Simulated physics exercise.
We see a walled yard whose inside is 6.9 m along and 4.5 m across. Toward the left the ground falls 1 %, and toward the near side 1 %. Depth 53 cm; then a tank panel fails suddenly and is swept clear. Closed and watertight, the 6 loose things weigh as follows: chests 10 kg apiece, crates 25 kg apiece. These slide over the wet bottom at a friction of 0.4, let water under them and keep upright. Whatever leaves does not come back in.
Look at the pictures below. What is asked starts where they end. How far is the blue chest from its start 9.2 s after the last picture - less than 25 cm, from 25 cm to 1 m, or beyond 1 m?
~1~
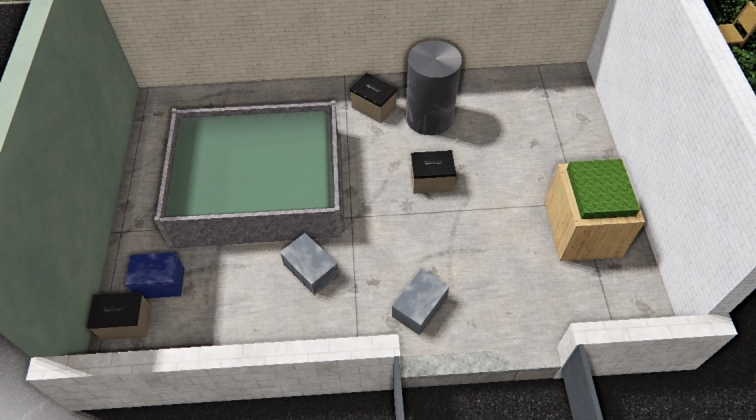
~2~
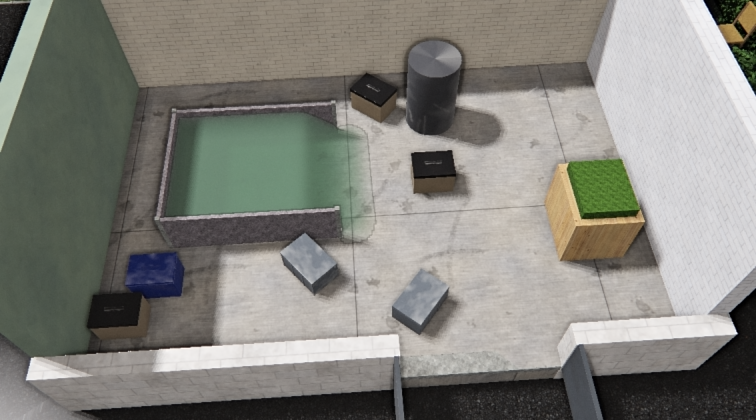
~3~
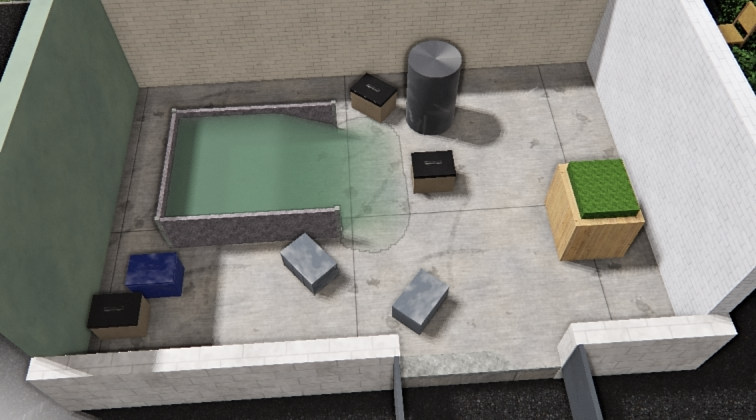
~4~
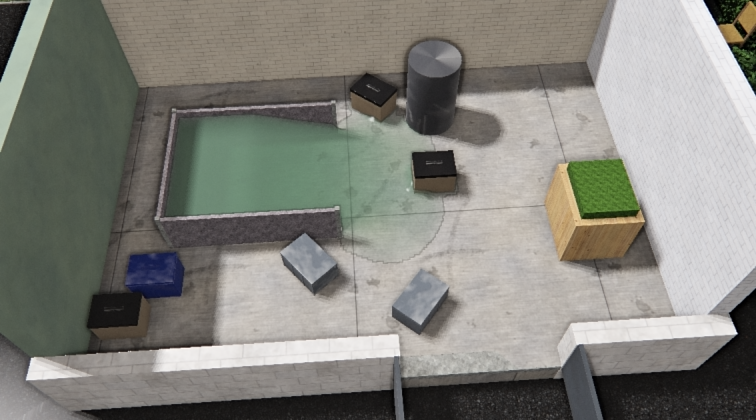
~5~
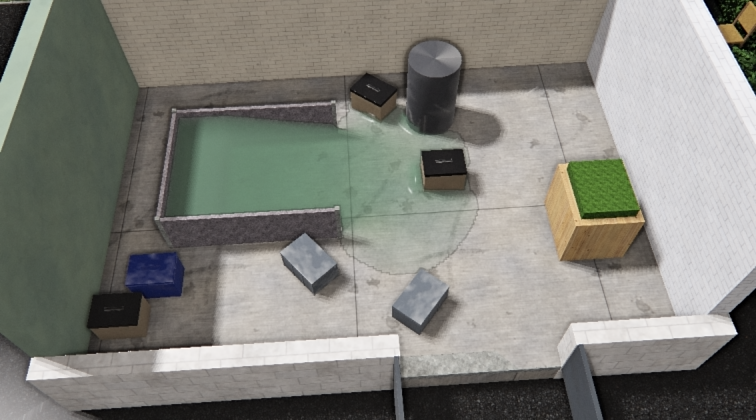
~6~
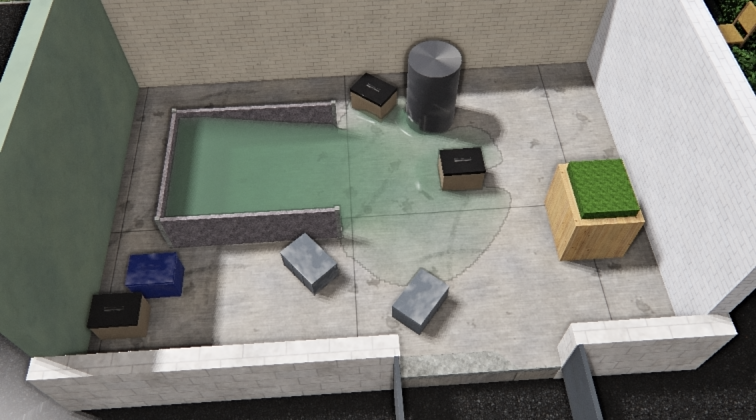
Less than 25 cm.
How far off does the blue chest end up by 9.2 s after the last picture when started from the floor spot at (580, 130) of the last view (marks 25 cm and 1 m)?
By that time it is swept a long way.
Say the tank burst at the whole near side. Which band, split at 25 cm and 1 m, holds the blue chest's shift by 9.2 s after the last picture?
I'd say the blue chest gets swept off.
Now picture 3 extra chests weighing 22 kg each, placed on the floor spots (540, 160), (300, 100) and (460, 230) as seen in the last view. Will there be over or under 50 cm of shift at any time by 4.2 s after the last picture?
The first one ends up beyond that, the second inside that, the third beyond that.
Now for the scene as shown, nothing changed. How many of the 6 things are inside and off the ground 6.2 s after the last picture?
The count is 2.
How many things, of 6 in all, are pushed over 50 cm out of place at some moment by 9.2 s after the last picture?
Result: 2.
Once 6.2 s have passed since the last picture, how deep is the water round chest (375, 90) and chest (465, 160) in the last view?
5 and 6 cm.
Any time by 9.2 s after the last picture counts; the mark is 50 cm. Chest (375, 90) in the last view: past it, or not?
It ends up outside the limit.
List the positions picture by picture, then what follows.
The blue chest at (151, 268) rests on the ground; 3.5 m2 under water; 0 of 6 have shifted, in the first frame.
The blue chest at (151, 268), on the bottom; 4.4 m2 under water; 0 of 6 have shifted, in the second frame.
The blue chest at (151, 268), on the bottom; 5.4 m2 under water; 0 of 6 have shifted, in the third frame.
The blue chest at (151, 268), on the bottom; 6.4 m2 under water; 0 of 6 have shifted, in the fourth frame.
The blue chest at (151, 268), on the bottom; water covers 7.6 m2; 1 of 6 have shifted, in the fifth frame.
The blue chest at (151, 268), on the bottom; 8.7 m2 under water; 1 of 6 have shifted, in the sixth frame.
Then, 1.2 s after the last picture the blue chest is near (151, 268), 0.0 m from its start, aground; 0 of 6 are out; 1 afloat.
Then, 3.8 s after the last picture the blue chest is near (151, 268), 0.0 m from its start, aground; 0 of 6 are out; 1 afloat.
Then, 6.2 s after the last picture the blue chest is near (151, 268), 0.0 m from its start, aground; 0 of 6 are out; 2 afloat.
Then, 9.2 s after the last picture the blue chest is near (148, 273), 0.1 m from its start, afloat; 0 of 6 are out; 3 afloat.
